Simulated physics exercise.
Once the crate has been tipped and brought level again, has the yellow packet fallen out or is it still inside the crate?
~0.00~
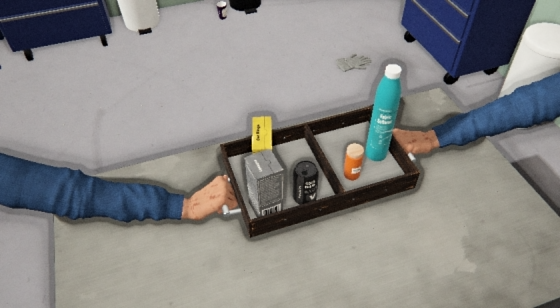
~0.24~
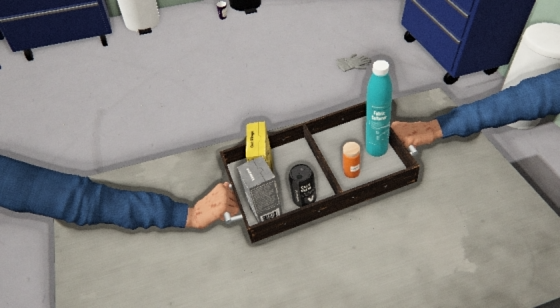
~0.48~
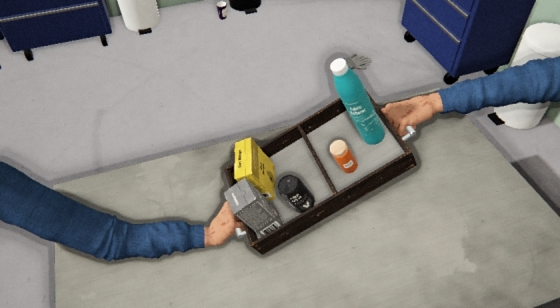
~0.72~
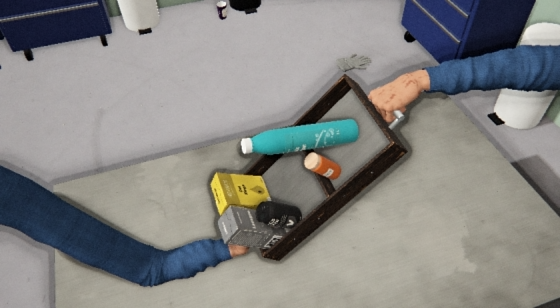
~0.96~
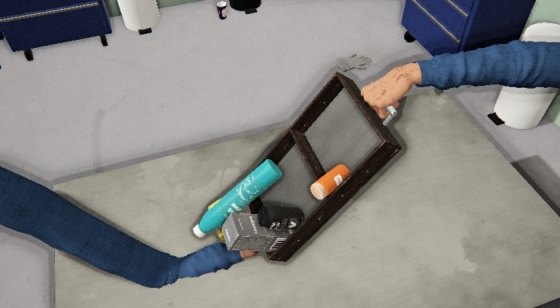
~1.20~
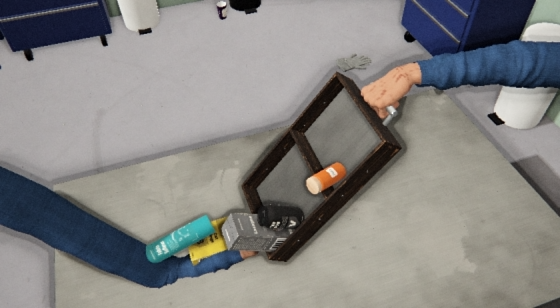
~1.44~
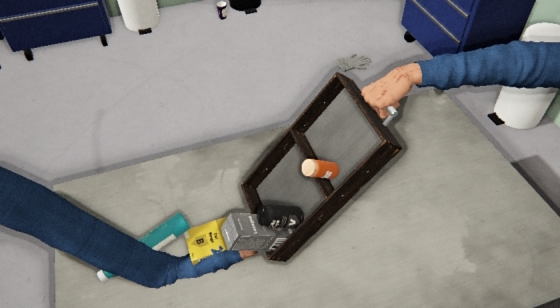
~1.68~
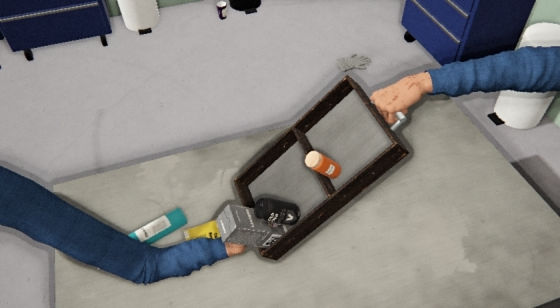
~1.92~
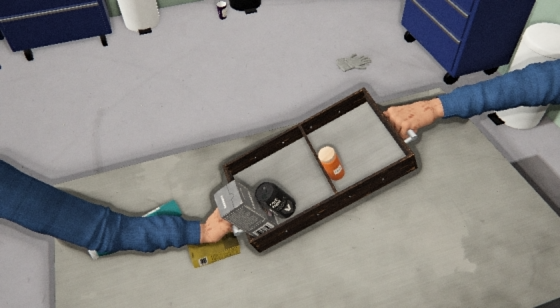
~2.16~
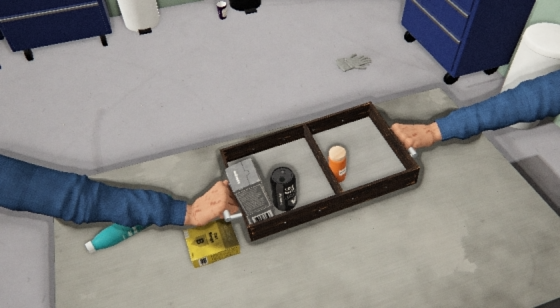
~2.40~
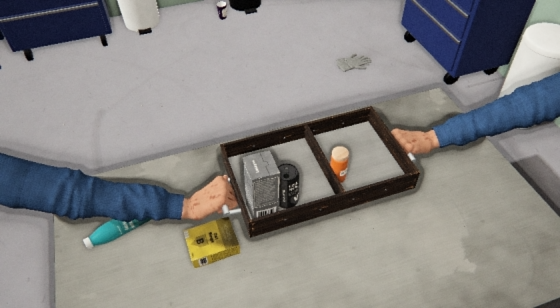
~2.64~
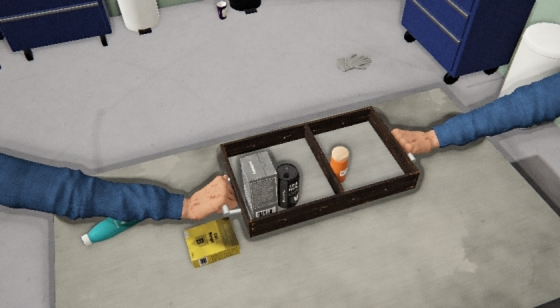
The yellow packet has fallen out, and it ends up lying on the surface in front of the crate's left end.
